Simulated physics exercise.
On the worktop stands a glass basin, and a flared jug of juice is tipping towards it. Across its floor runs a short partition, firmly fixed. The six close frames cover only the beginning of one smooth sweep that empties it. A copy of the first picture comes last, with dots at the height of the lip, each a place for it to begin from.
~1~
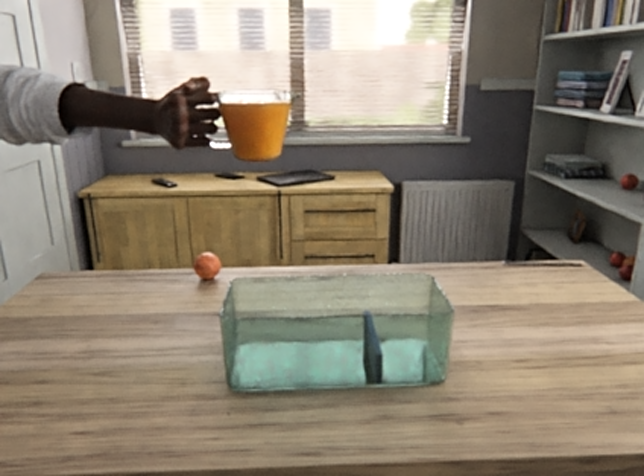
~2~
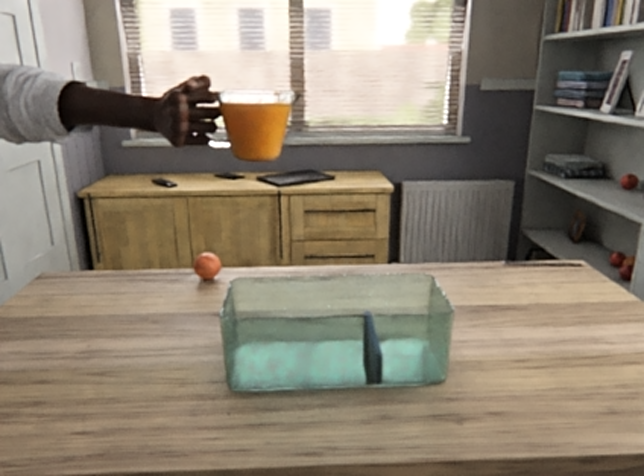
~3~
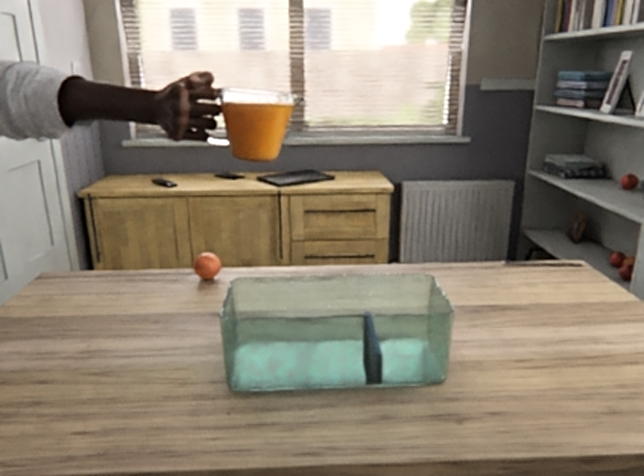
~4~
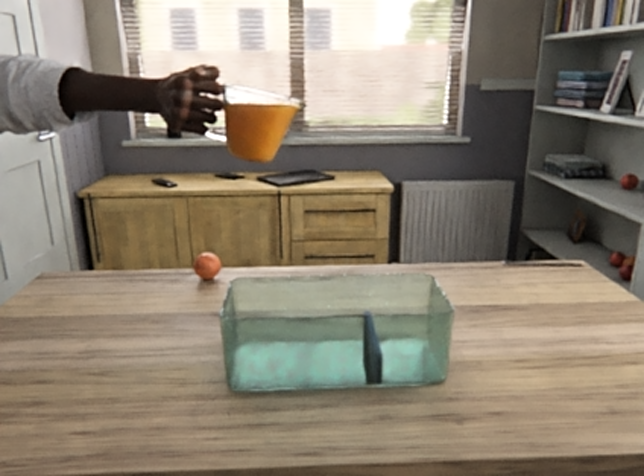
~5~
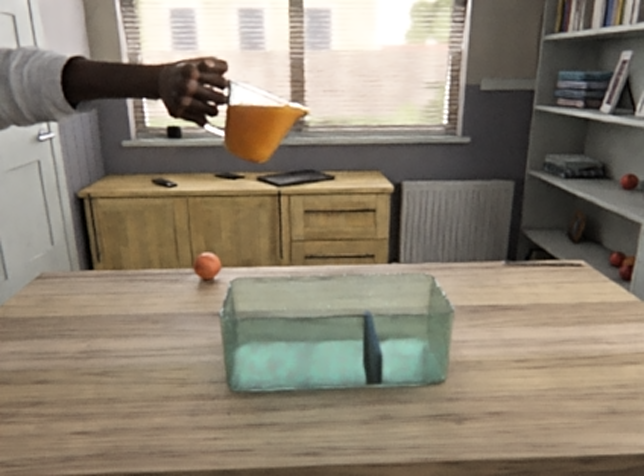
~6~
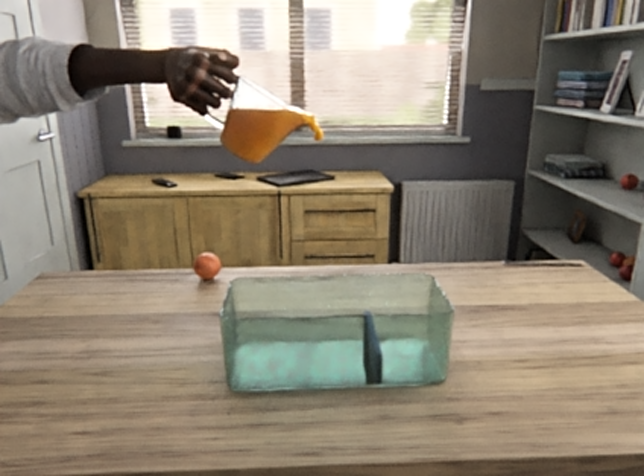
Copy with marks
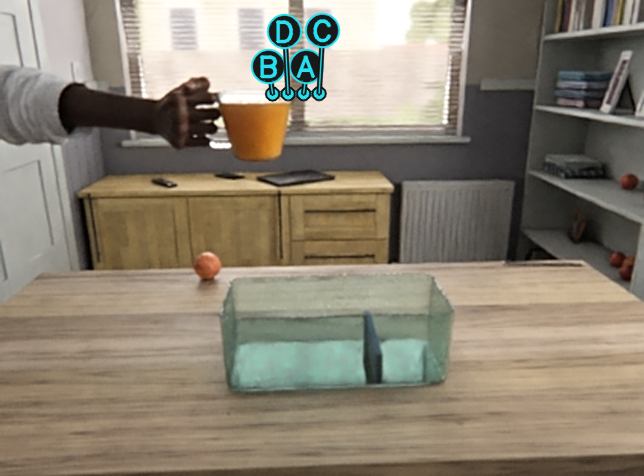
In a living room, a hand tilting a clear jug rightward above a divided glass basin, orange juice starting over its lip.
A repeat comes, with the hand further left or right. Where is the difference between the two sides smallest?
Use dot C.
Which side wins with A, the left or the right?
The left one.
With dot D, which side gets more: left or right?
More ends on the left.
In cyan, A at (303, 93); B at (272, 93); C at (319, 93); D at (288, 93).
With A, about 81 % ends left of the wall and 14 % right of it; 5 % is lost outside.
With B, about 90 % ends left of the wall and 7 % right of it; 4 % is lost outside.
With C, about 49 % ends left of the wall and 48 % right of it; 3 % is lost outside.
With D, about 91 % ends left of the wall and 5 % right of it; 5 % is lost outside.
